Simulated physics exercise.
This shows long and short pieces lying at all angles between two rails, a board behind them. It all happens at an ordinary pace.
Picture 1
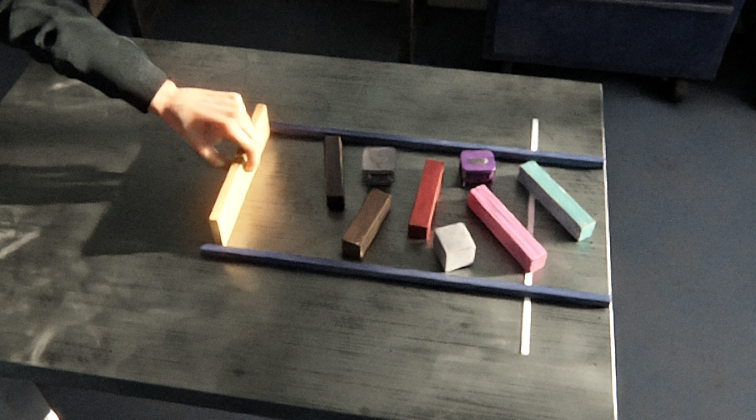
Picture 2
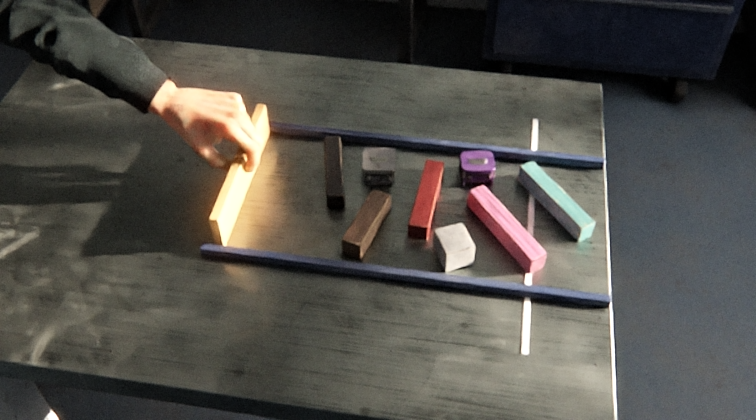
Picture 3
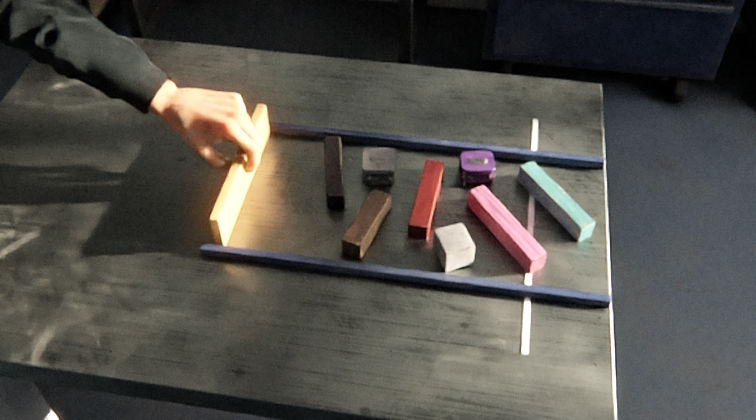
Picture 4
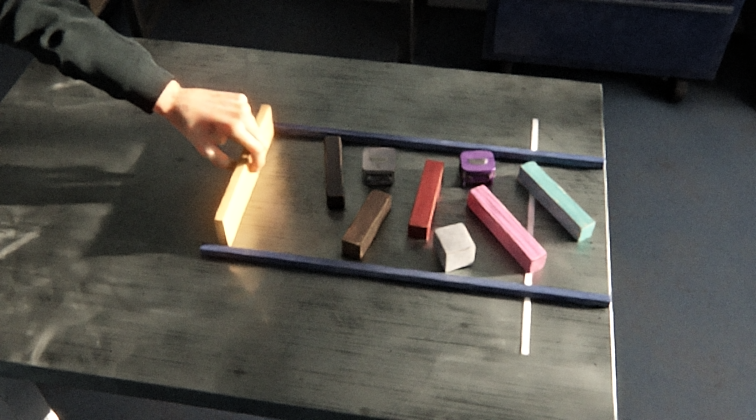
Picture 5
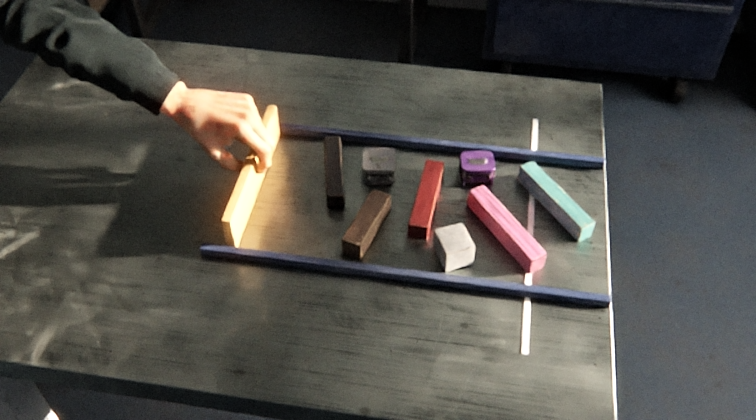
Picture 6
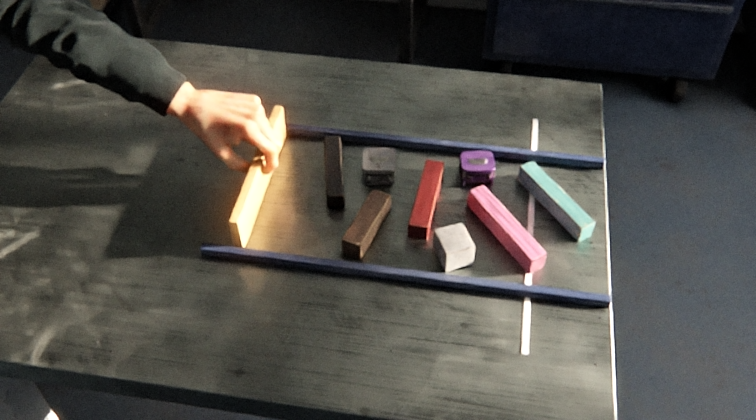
A hand slides the upright board slightly right between two rails, behind scattered, motionless pieces.
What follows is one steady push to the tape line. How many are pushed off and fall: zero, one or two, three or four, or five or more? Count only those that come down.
The number that fall off is one or two.
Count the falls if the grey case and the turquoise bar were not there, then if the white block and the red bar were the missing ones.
It would be 0 and 1.
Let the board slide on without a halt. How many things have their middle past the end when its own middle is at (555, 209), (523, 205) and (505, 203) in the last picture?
It would be 4, 1 and 0.
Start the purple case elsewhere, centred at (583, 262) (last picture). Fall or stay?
The purple case comes down.
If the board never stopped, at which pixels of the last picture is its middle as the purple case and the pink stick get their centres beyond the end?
Its middle is around (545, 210) and around (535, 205).
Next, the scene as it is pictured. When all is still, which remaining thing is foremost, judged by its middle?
The pink stick ends nearest.
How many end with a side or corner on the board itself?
It touches 2.
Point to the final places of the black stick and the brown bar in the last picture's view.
First (541, 195), then (552, 248).
Soon after, none off yet; turquoise bar at rest near (555, 200); pink stick at rest near (505, 228); purple case at rest near (477, 169).
In the end, the number that fall off is one or two; gone, turquoise bar.
